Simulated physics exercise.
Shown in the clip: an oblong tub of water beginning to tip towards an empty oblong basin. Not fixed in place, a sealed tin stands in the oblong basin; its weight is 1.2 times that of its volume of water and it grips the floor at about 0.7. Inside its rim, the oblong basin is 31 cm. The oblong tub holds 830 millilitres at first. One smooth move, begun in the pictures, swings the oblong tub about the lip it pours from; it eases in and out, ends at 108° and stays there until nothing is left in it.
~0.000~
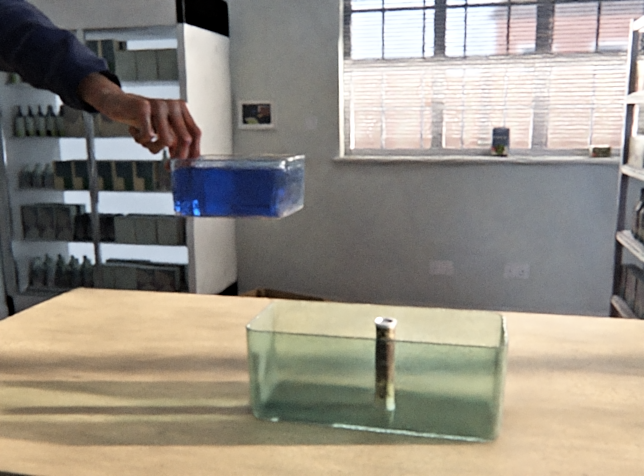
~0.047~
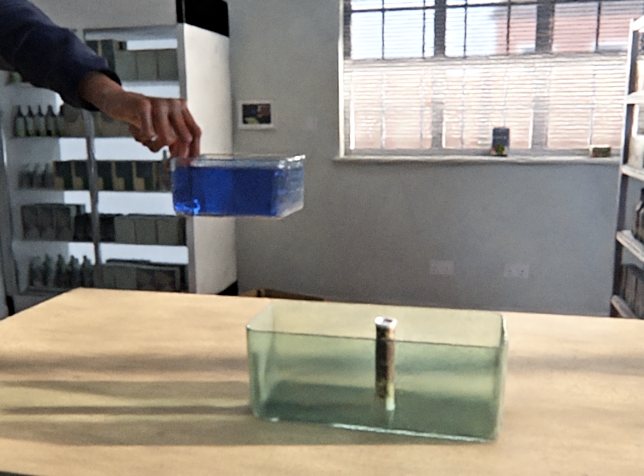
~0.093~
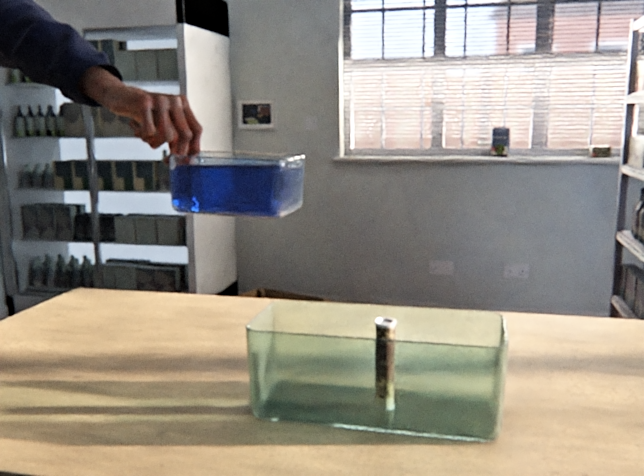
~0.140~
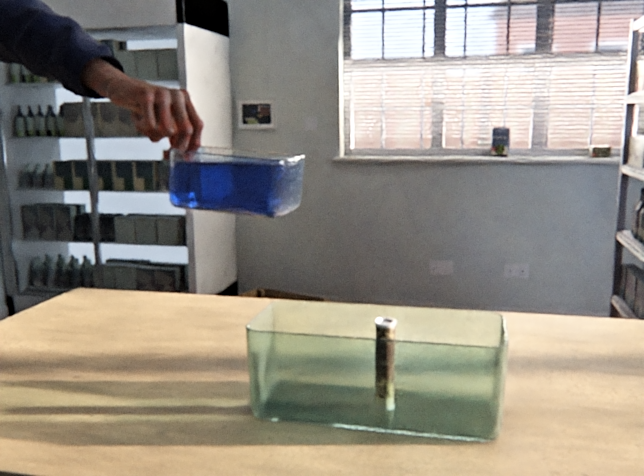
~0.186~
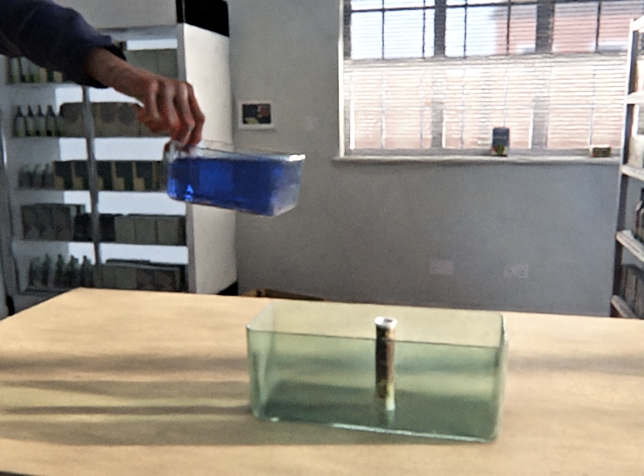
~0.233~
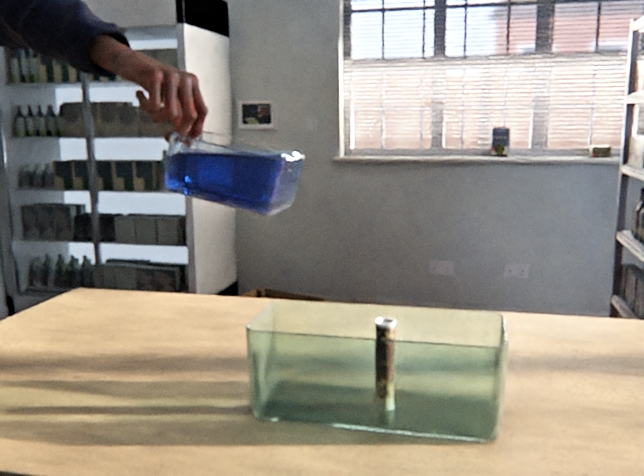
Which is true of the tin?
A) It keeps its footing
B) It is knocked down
A, it keeps its footing.
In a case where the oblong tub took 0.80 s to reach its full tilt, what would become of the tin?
With that tilt, the tin stays on its base.
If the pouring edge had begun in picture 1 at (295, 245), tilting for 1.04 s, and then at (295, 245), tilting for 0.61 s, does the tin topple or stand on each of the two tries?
In the first try it comes down; in the second it comes down.
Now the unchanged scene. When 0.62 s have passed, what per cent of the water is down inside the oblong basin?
Around 7%.
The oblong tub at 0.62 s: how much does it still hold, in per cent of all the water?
I'd put it near 44 percent.
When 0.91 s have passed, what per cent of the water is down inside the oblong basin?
Close to 66 in a hundred.
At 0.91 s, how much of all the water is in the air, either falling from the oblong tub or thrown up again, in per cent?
Close to 18 per cent.
By 0.62 s the tilt is 71° and 45 per cent is still to pour; the tin stands where it began.
By 0.91 s the tilt is 104° and 6 per cent is still to pour; the tin stands where it began.
By 1.21 s the tilt is 108° and 0 per cent is still to pour; the tin stands where it began.
By 1.54 s the tilt is 108° and 0 per cent is still to pour; the tin stands where it began.
At rest the tin stands where it began.
